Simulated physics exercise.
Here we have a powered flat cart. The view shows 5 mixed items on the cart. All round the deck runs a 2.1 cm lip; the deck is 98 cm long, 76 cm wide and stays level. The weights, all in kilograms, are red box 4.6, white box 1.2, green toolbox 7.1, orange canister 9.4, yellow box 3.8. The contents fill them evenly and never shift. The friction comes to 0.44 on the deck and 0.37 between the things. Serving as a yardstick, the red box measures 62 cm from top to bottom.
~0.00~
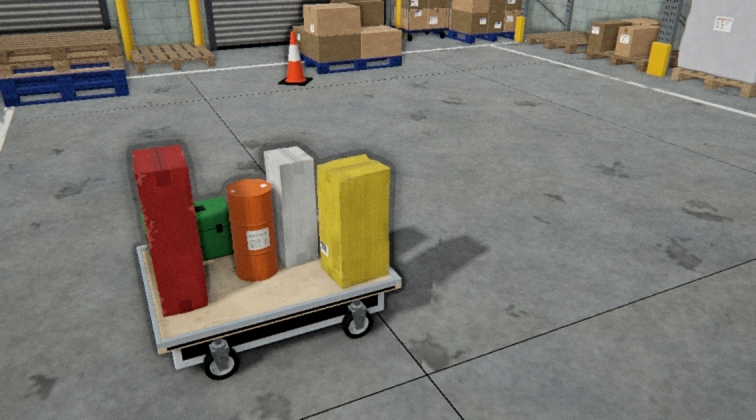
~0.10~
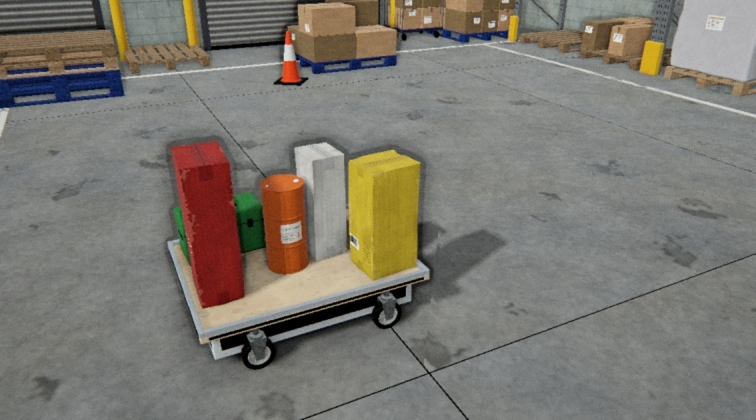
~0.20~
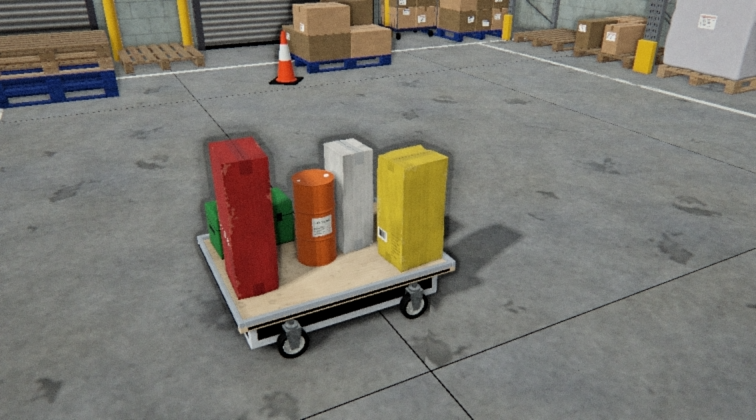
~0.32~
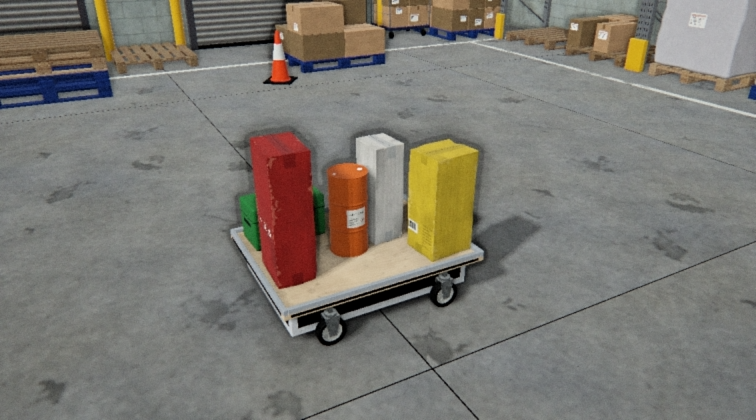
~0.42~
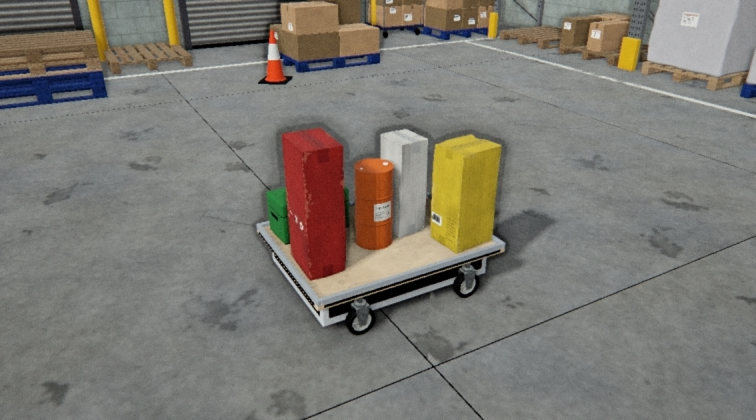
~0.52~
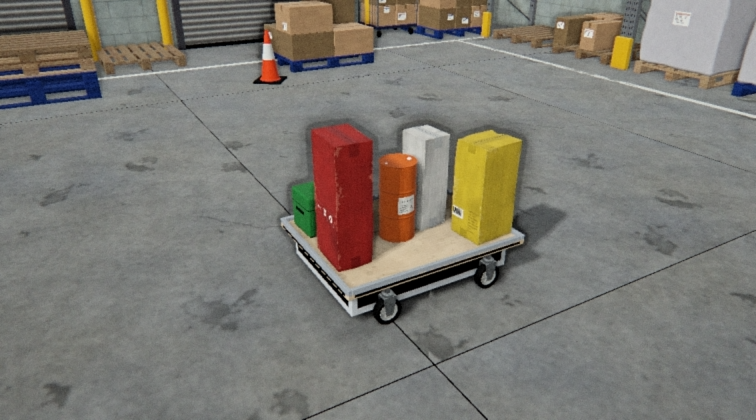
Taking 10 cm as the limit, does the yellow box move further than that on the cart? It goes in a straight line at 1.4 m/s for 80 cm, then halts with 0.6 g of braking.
No.
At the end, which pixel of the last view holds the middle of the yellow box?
At pixel (520, 177) or so, give or take.
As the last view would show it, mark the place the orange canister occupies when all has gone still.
Around (443, 187).
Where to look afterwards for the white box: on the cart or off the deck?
White box: Goes out of bounds.
After 0.92 s, 97 cm covered, stopped; yellow box 4° off upright near (523, 175); red box 24° off upright; white box 25° off upright.
After 1.42 s, 97 cm covered, stopped; white box now off the deck; red box 28° off upright; green toolbox moved 6 cm.
In the end (2.2 s), off the deck, white box; not toppled but over 10 cm from the start, red box; the other 3 under 10 cm from the start. In the last view, yellow box near (520, 177).
